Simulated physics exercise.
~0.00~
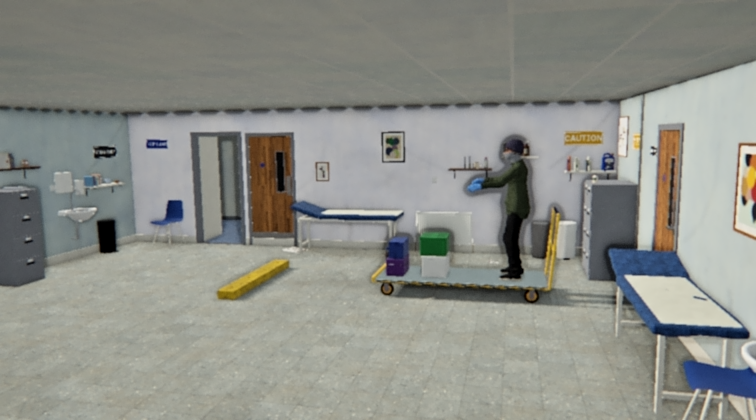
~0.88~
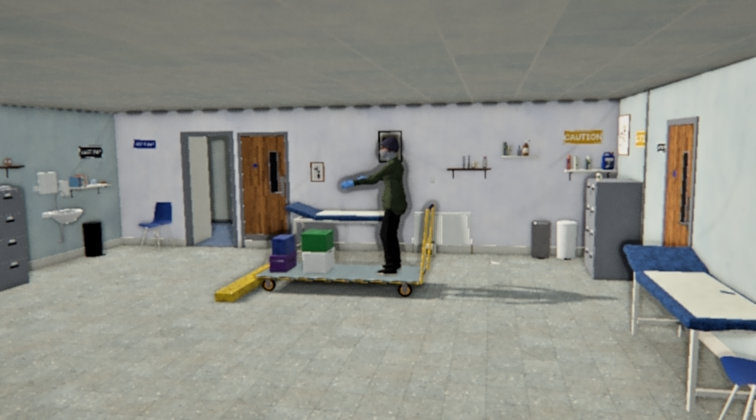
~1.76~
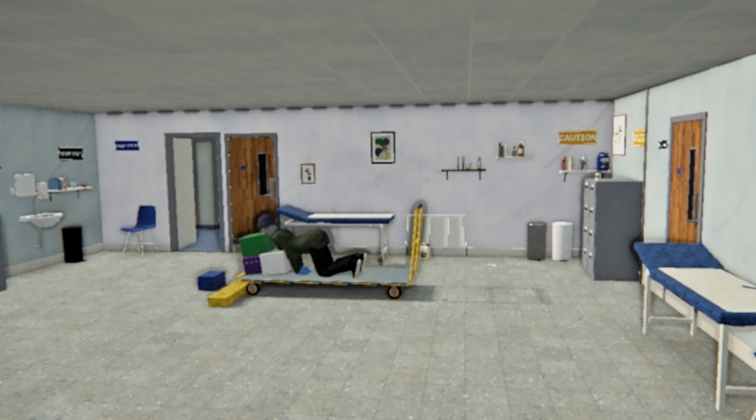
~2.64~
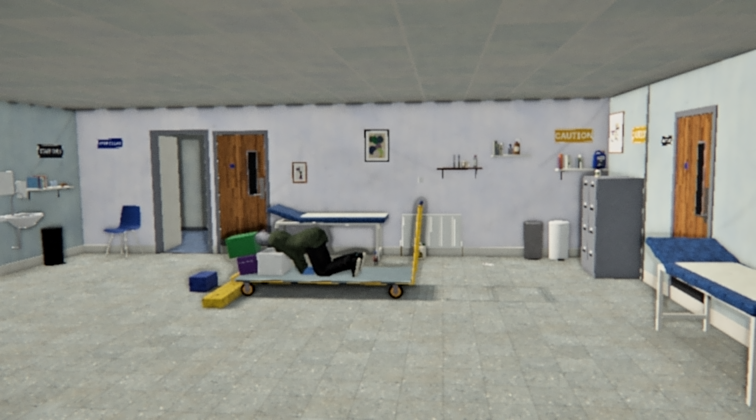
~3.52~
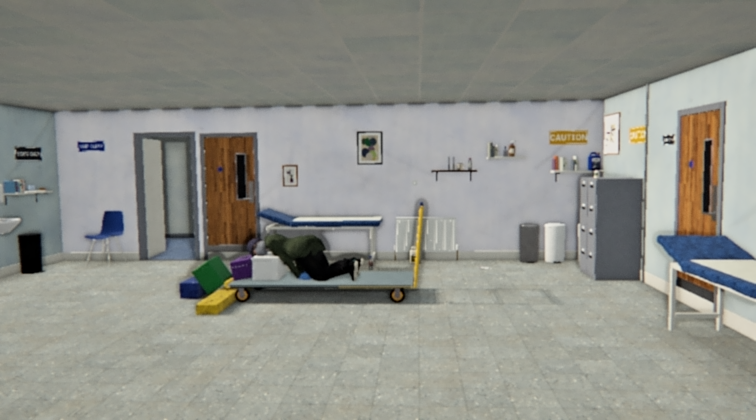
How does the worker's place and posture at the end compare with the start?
At the start the worker stands upright on the trolley near its handle, in the right half of the view. By the end the worker is farther left and lower, slumped forward along the deck behind the white box.
